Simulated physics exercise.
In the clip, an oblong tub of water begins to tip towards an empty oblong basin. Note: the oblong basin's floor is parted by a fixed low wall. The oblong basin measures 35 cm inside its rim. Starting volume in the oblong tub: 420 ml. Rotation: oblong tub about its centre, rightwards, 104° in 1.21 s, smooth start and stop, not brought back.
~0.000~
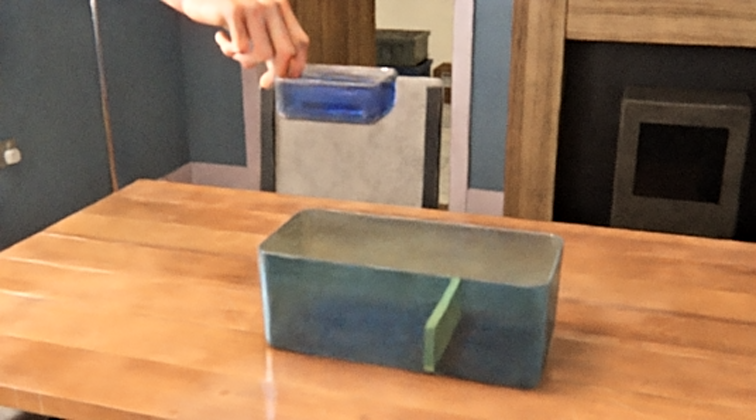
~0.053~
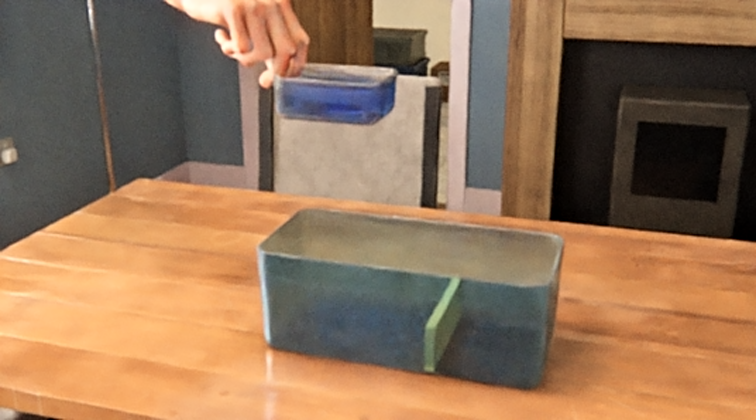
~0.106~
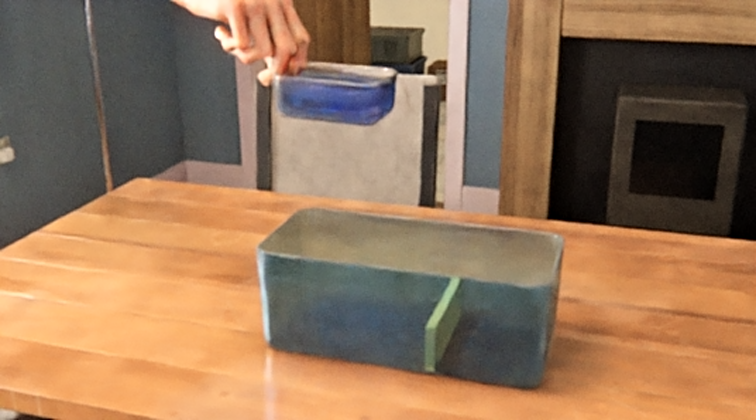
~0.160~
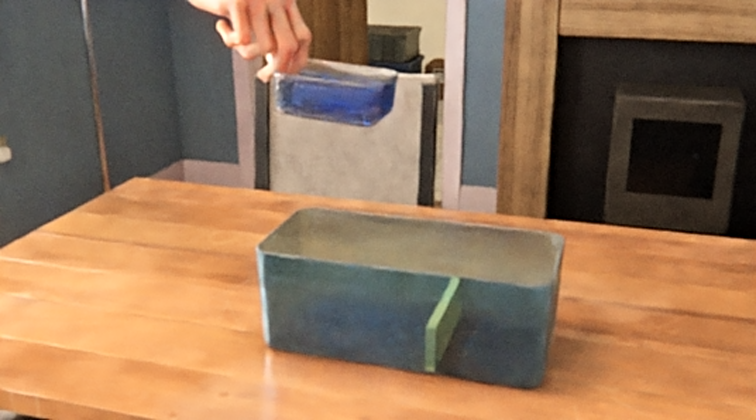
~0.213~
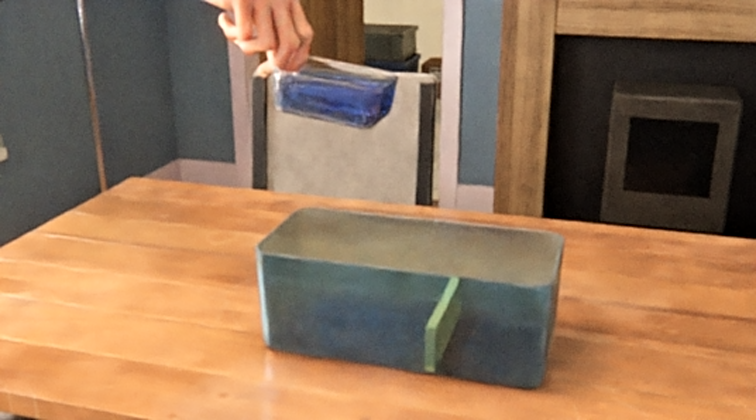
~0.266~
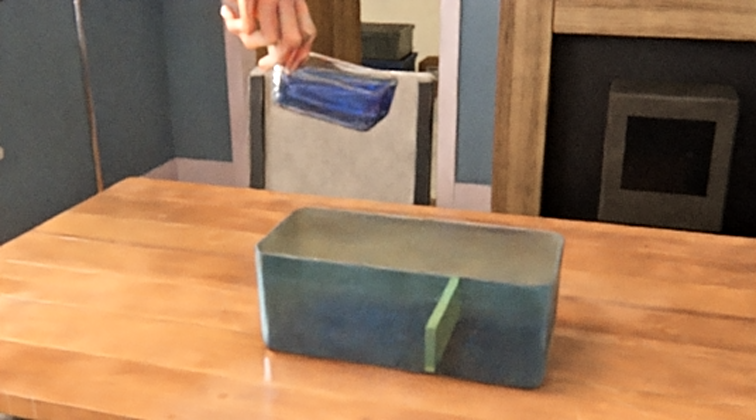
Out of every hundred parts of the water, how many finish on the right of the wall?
About 57 in every hundred.
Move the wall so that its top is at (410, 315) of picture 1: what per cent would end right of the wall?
75 per cent.
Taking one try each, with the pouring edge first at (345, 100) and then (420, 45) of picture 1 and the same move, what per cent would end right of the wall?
Result: 5 per cent, then 80 per cent.
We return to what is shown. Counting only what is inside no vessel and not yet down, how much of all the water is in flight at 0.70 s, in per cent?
Roughly 46 percent.
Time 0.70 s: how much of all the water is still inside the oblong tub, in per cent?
At that time about 28 in a hundred parts are still held.
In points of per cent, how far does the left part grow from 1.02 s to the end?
It comes to about 10 per cent.
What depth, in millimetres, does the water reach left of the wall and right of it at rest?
Left 6 mm, right 12 mm.
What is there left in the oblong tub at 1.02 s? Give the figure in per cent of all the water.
What remains is about 4 percent of it all.
By 0.70 s the tilt is 65° and 27 per cent is still to pour, 9 is left of the wall and 17 right of it.
By 1.02 s the tilt is 98° and 4 per cent is still to pour, 31 is left of the wall and 57 right of it.
By 1.35 s the tilt is 104° and 0 per cent is still to pour, 42 is left of the wall and 57 right of it.
By 1.71 s the tilt is 104° and 0 per cent is still to pour, 42 is left of the wall and 57 right of it.
At rest 42 per cent lies left of the wall, 57 right of it and 1 outside.
